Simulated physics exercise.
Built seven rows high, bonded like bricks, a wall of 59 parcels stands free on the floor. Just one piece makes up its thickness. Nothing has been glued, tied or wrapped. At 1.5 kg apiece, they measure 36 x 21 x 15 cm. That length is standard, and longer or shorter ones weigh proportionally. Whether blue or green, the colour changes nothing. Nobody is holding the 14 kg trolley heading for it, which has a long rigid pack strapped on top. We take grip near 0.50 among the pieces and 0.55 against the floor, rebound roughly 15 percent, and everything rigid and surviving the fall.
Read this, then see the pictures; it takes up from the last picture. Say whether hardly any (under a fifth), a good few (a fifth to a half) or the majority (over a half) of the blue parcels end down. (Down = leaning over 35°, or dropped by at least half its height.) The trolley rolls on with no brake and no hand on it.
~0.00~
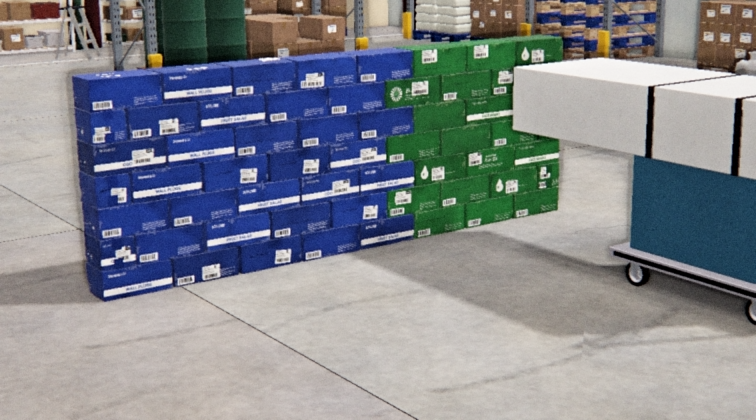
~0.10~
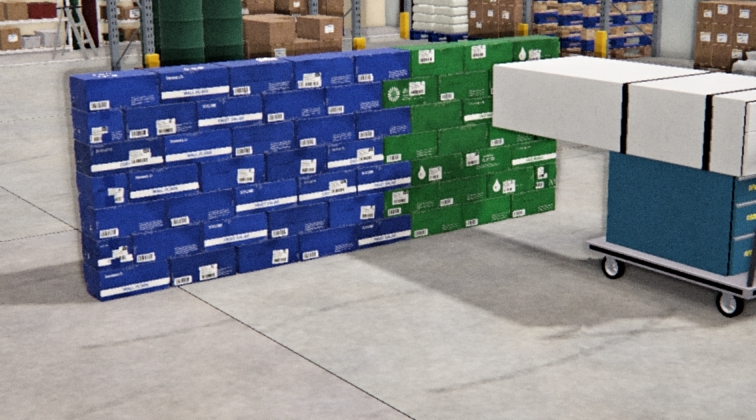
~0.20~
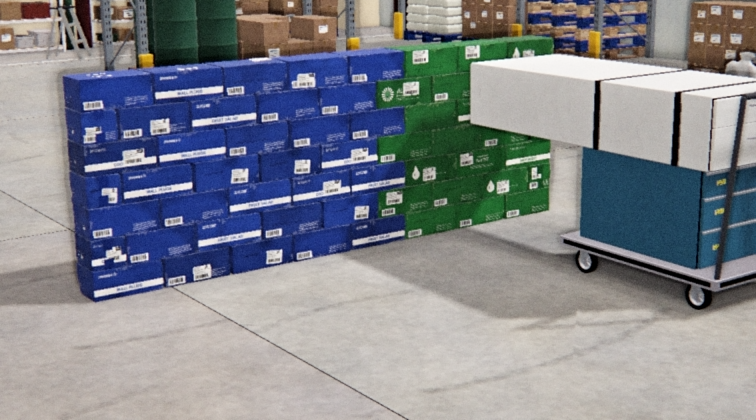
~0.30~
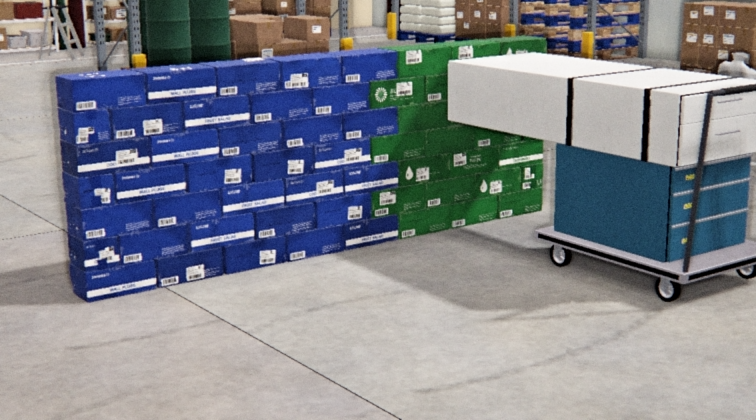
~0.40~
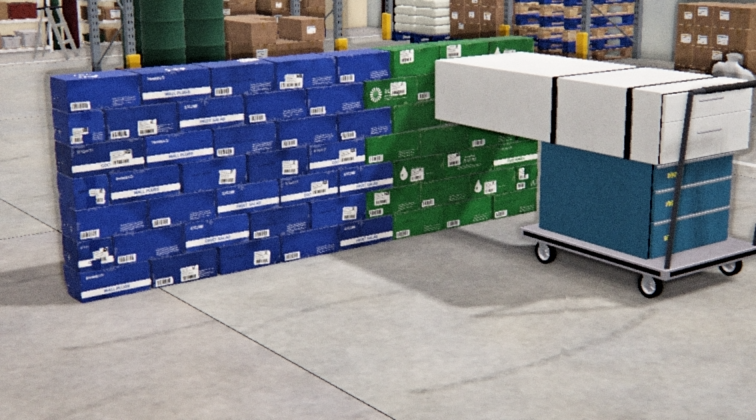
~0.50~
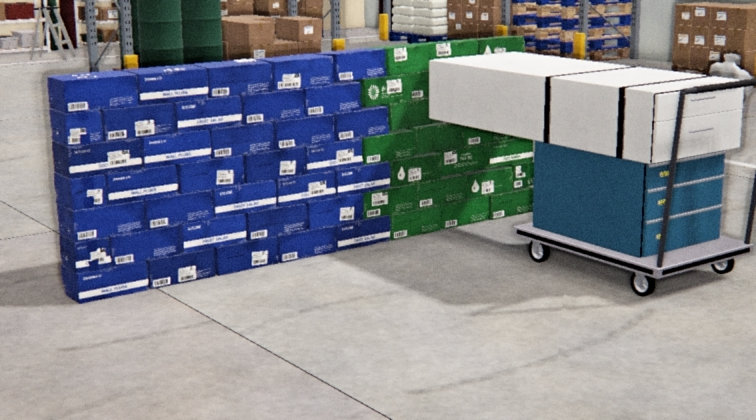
Hardly any of them end down.
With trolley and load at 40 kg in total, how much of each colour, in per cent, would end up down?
Share down - green: 70; blue: 0 (per cent).
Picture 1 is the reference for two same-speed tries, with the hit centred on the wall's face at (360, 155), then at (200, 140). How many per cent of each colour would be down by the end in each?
You'd get green at 0 followed by 0, and blue at 0 followed by 0 percent.
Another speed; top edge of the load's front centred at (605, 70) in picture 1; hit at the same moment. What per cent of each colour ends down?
Result - green: 50%; blue: 0%.
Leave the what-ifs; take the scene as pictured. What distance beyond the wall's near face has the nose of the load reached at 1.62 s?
Measured: Approx. 30 cm.
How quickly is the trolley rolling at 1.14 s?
Near 0.2 m/s.
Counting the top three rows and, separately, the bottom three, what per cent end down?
Top 40 per cent versus bottom 10 per cent.
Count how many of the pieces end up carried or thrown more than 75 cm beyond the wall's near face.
About 8 of them.
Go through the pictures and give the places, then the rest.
In the first frame (pixels give the middle of a visible side; the camera pans a little), load (521, 87) 44 cm short of the wall; top blue parcel (199, 86); top green parcel (540, 52); none has stirred.
In the second frame, load (500, 85) 30 cm short of the wall; top blue parcel (196, 86).
In the third frame, load (477, 82) 16 cm short of the wall; top blue parcel (190, 86).
In the fourth frame, load (455, 80) 18 mm short of the wall; top blue parcel (183, 86).
In the fifth frame, load (442, 79) 56 mm into the wall's line; top blue parcel (177, 86); top green parcel (512, 52) 6 cm from its place; movement in 10 of them.
In the sixth frame, load (436, 79) 9 cm into the wall's line; top blue parcel (175, 87); top green parcel (503, 50) 5° from how it stood; movement in 17 of them.
After 0.78 s, load 14 cm past the wall's line, still rolling; none of the 35 blue parcels down (0 of 59 in all colours); top blue parcel unmoved; top green parcel 14° from how it stood.
After 1.14 s, load 21 cm past the wall's line, still rolling; none of the 35 blue parcels down (11 of 59 in all colours); top blue parcel unmoved; top green parcel 36° from how it stood, 13 cm lower.
After 1.38 s, load 25 cm past the wall's line, still rolling; 1 of the 35 blue parcels down (15 of 59 in all colours); top blue parcel unmoved; top green parcel 71° from how it stood, 54 cm lower.
After 1.62 s, load 28 cm past the wall's line, still rolling; 1 of the 35 blue parcels down (16 of 59 in all colours); top blue parcel unmoved; top green parcel on its side.
In the end (2.3 s), load 30 cm past the wall's line, stopped; 1 of the 35 blue parcels down (16 of 59 in all colours); top blue parcel unmoved; top green parcel on its side. That is 3 per cent. From the last view, middles, top blue parcel near (165, 84), top green parcel near (366, 170).
